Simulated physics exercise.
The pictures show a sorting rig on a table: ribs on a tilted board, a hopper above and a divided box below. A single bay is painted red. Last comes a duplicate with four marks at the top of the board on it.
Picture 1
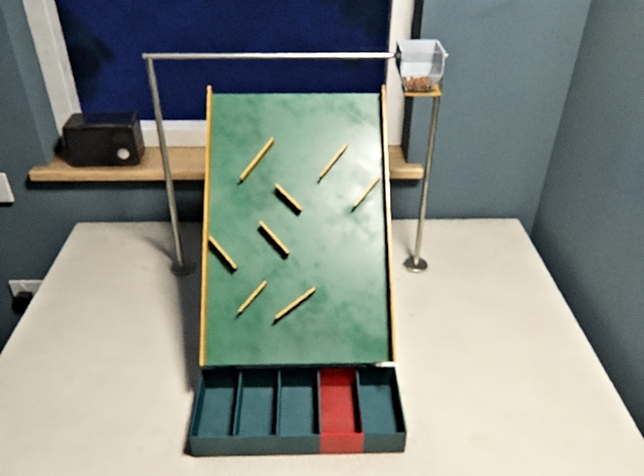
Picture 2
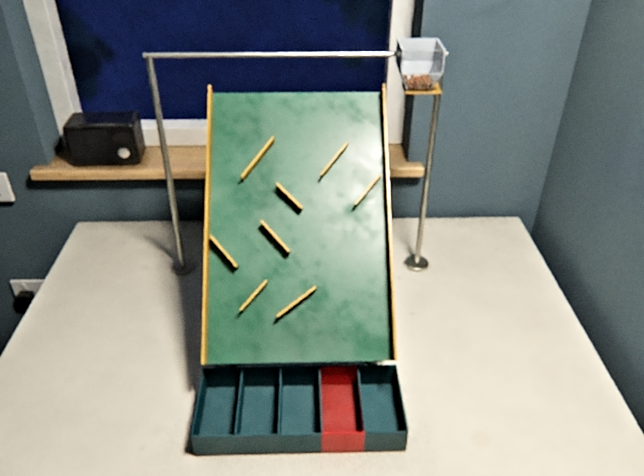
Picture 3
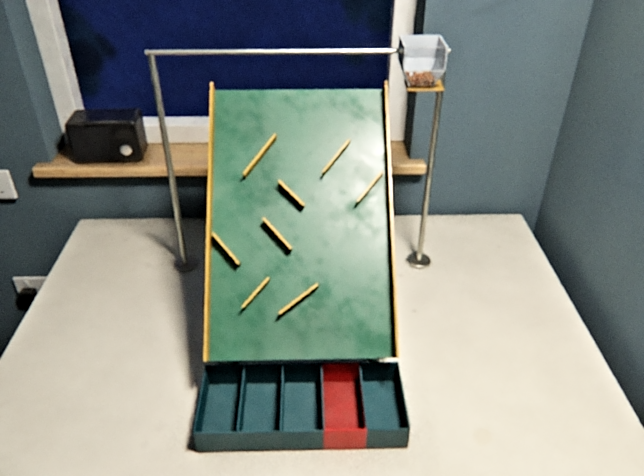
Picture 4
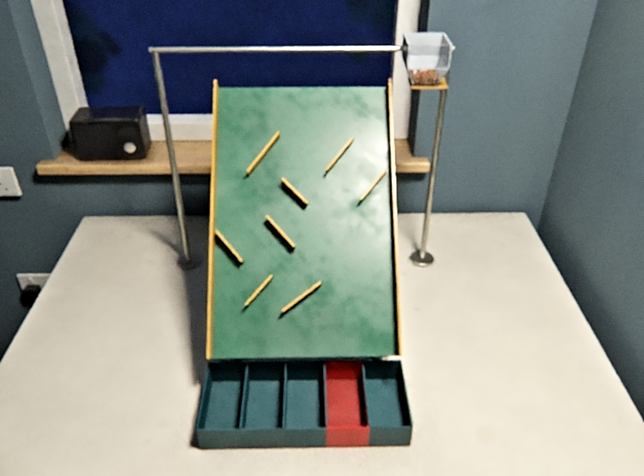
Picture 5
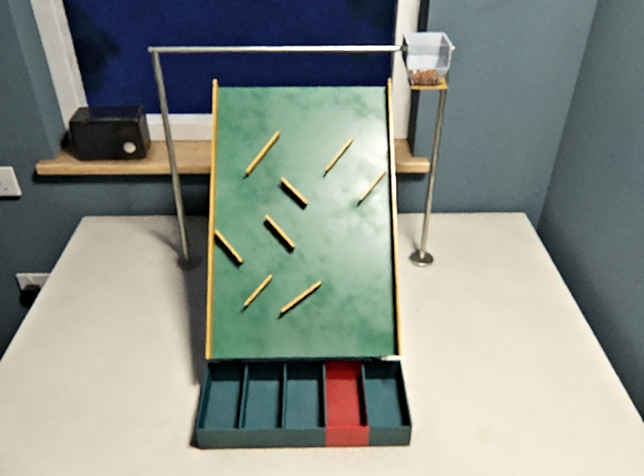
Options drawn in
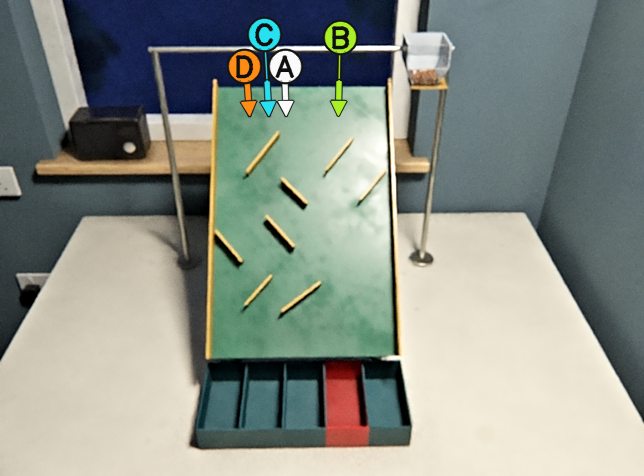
A tilted green board with slanted wooden ribs stands on a white table in a blue-walled room, seen from the front and slightly above. Below it sits a dark teal box of five bays, the fourth from the left red, while a clear hopper holding small brown pieces stands upper right, near a metal rail and black device. Nothing on the rig moves; only the camera shifts very slightly.
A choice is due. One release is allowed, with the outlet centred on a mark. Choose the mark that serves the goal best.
Take B.
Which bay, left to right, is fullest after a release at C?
It is the first one.
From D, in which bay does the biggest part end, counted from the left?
The first from the left.
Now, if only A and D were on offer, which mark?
A.
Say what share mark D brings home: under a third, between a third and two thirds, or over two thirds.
Mark D gives under a third.
On the marked copy, mark A meets the board at (286, 110); mark B meets the board at (338, 110); mark C meets the board at (268, 110); mark D meets the board at (249, 110).
Choosing A, a small part in the red bay, most in other bays, a stray few held on the board, a small part outside the box.
Choosing B, about two thirds in the red bay, about a third in other bays.
Choosing C, a small part in the red bay, most in other bays, a small part held on the board.
Choosing D, none in the red bay, nearly all in other bays, a stray few held on the board.
